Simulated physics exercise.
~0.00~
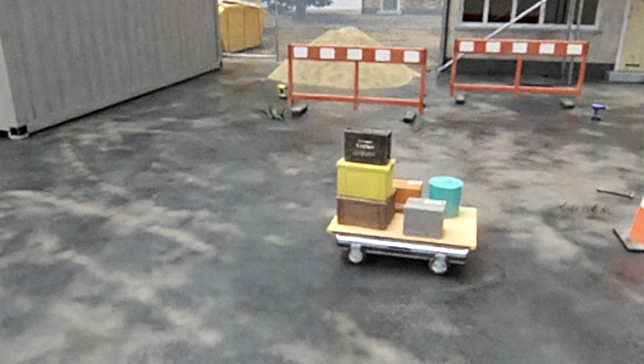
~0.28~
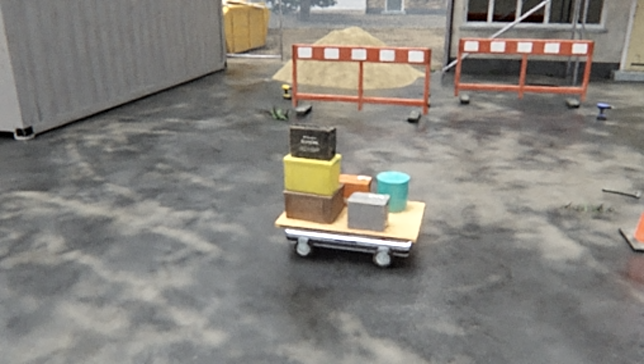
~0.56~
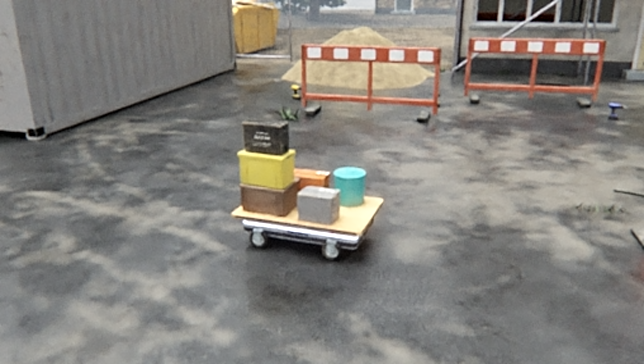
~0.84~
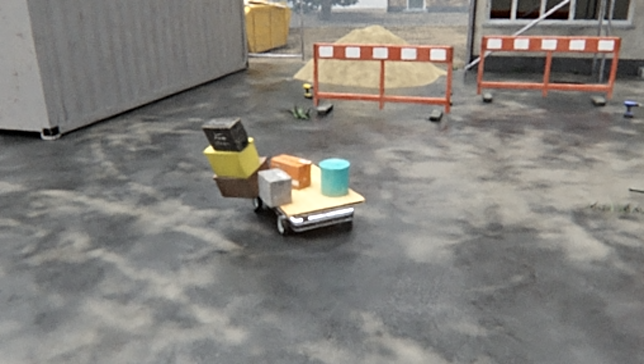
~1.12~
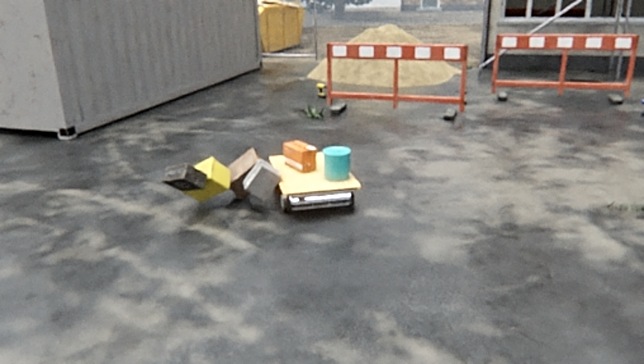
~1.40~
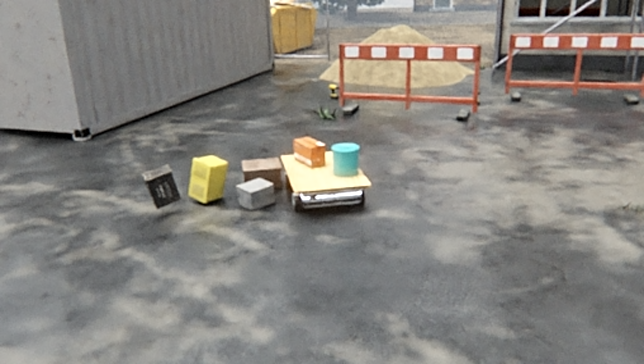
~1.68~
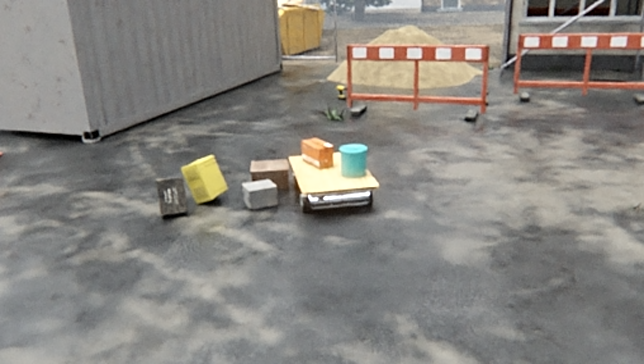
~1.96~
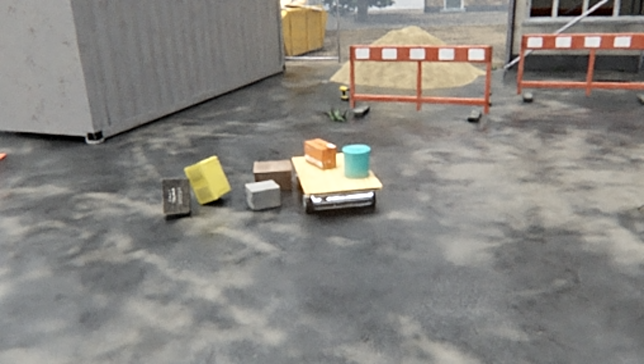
The clip shows a loaded cart rolling left across a paved yard and turning sharply, as the stacked black parcel, yellow tote and brown tote and a grey box tumble off its left side; it stops with the orange parcel and turquoise pail still aboard.
